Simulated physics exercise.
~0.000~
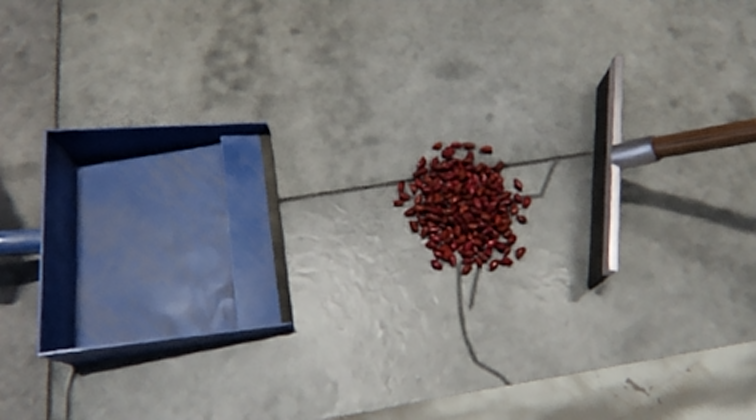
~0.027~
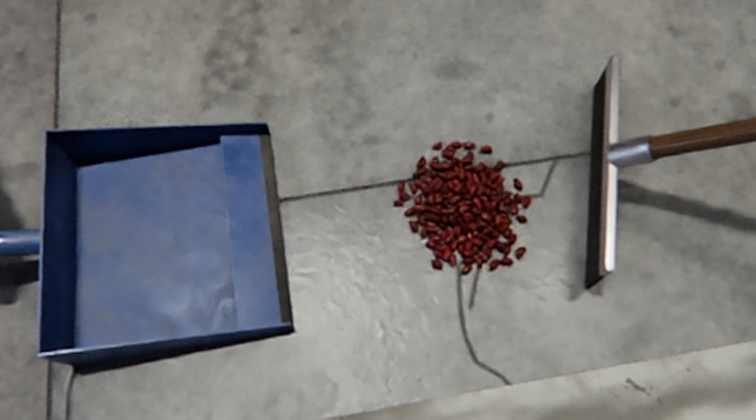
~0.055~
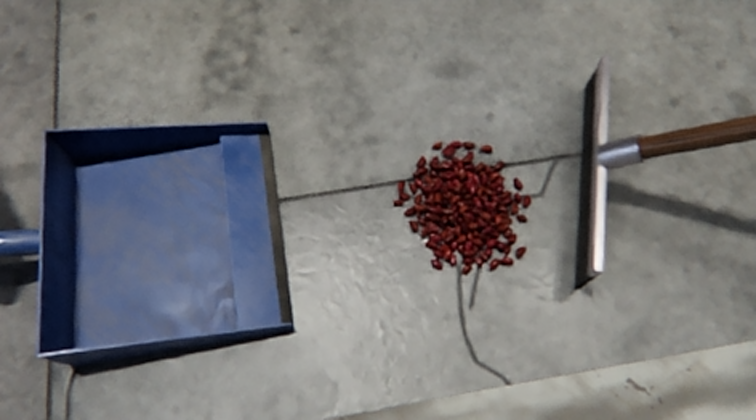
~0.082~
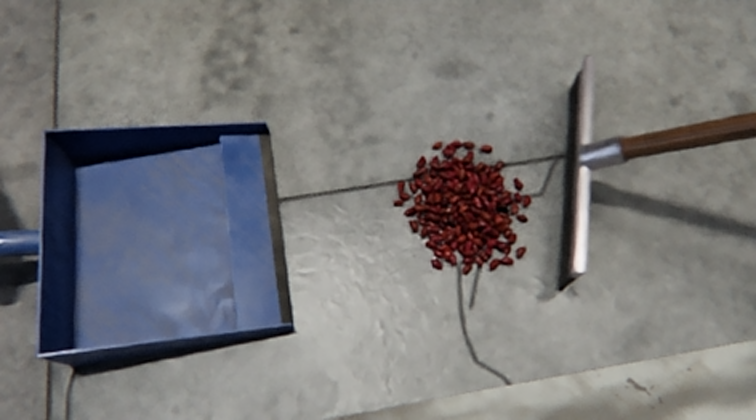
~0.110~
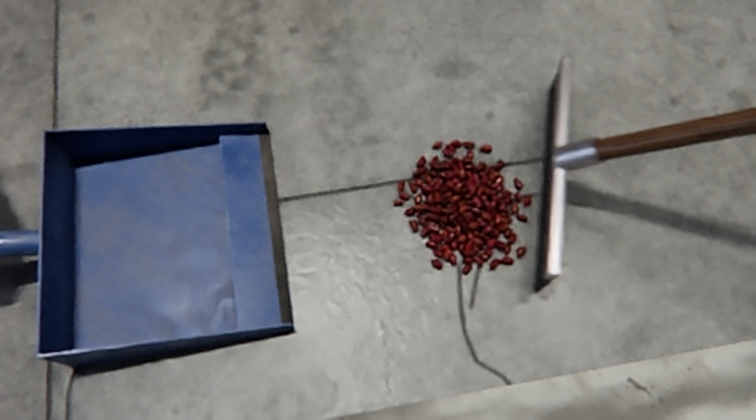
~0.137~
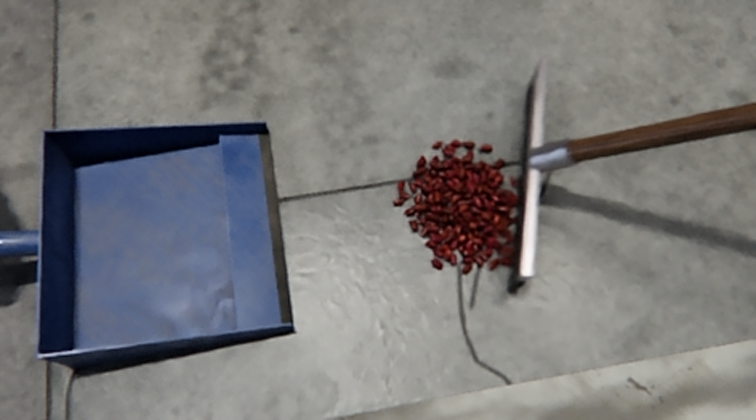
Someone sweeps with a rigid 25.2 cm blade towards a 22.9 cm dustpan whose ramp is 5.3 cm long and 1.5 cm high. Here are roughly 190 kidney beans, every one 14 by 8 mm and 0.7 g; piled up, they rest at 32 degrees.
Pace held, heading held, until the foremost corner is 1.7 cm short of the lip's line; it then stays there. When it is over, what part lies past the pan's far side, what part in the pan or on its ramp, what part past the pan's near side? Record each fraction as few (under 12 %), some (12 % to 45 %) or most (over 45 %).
Recorded: Past the pan's far side some; in the pan or on its ramp some; past the pan's near side few.
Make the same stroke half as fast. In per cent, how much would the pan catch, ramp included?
I'd guess it lands at about 10 per cent.
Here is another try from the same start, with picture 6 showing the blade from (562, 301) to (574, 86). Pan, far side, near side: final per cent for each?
You'd see pan at 0, far at 5 and near at 5.
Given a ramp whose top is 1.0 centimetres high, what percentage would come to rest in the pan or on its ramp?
I'd expect close to 35 per cent.
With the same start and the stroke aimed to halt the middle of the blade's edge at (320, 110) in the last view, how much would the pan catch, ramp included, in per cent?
About 25 per cent.
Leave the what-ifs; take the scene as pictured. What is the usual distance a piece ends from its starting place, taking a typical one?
Median: Approx. 22 cm.
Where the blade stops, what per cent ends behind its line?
0 %.
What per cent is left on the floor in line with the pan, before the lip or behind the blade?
Share: Roughly 50 percent.
Then, at 0.26 s, middle of the blade 15 cm from the lip; 0 % over the lip, far side 0 %, near side 0 %.
After 0.34 s, middle of the blade 8 cm from the lip; 0 % over the lip, far side 10 %, near side 0 %.
After 0.55 s, middle of the blade 6 cm from the lip; 35 % over the lip, far side 20 %, near side 0 %.
At rest (2.9 s), far side 20 %, pan 30 %, near side 0 %, in front of the lip or behind the blade 50 %.
